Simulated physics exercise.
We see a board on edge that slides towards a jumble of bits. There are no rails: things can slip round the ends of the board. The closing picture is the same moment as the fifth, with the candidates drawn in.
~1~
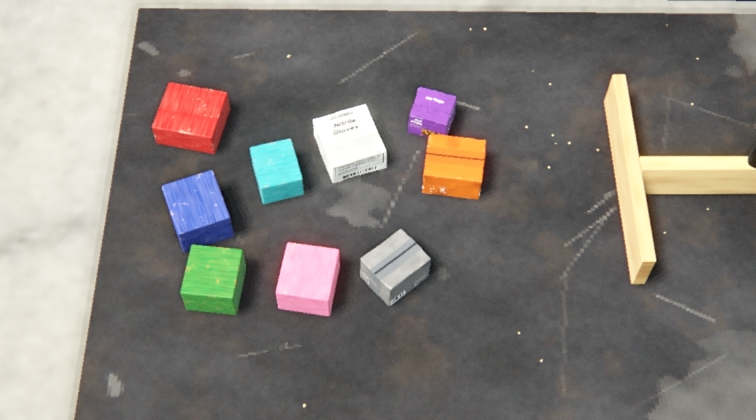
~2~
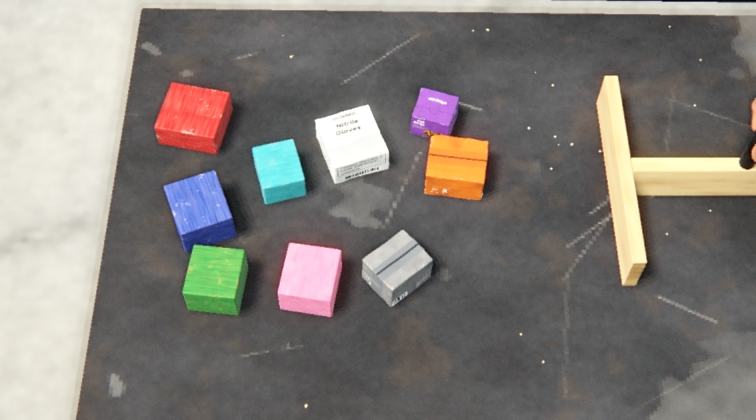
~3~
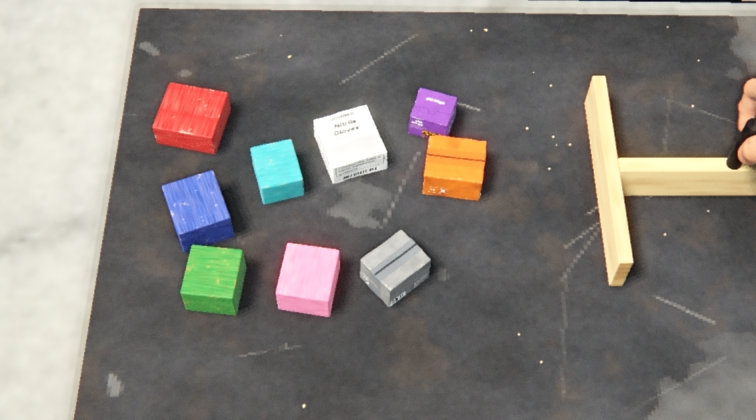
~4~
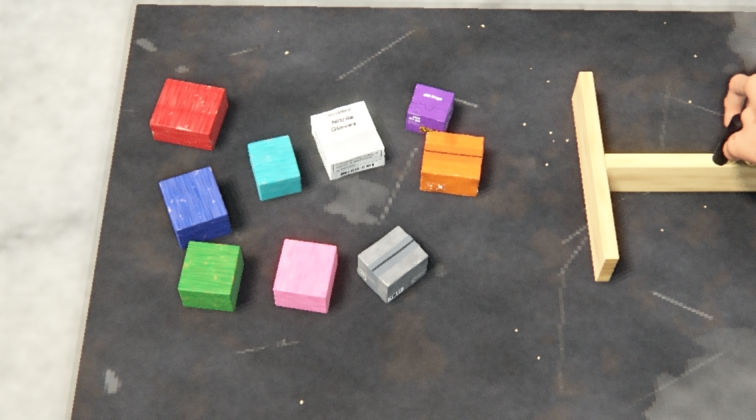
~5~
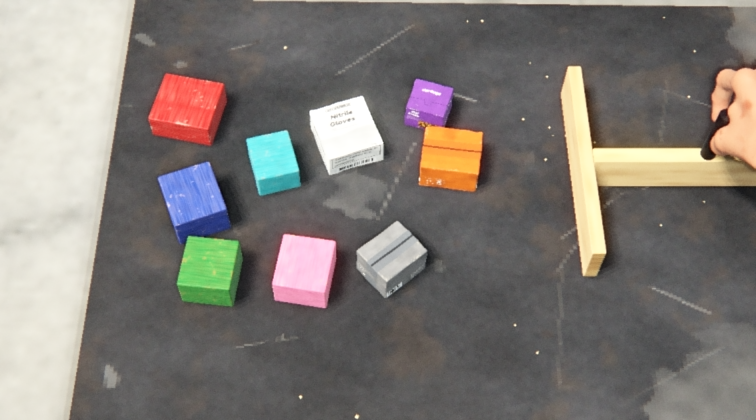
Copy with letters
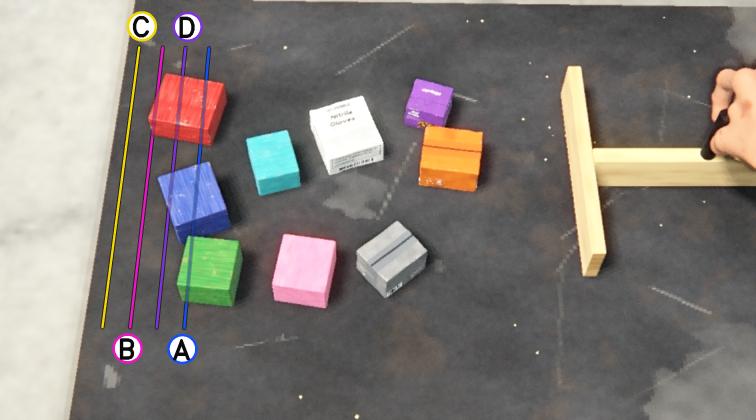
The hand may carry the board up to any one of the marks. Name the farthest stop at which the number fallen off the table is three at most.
No fourth one falls up to A.
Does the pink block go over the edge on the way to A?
No.
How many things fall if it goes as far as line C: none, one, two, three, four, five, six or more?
Six or more.
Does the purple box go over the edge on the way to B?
No.
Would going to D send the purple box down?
By then, no.
On the marked copy, A at (198, 177); B at (148, 176); C at (122, 176); D at (172, 177).
Following A. Soon after the start, board (448, 153); purple box (416, 107); orange box (410, 160).
Later, board (308, 152); red block (172, 104); green block (162, 276).
In the end, board (198, 150); green block over the edge; red block over the edge; two fallen.
As for the rest, B drops six; C drops nine; D drops six.
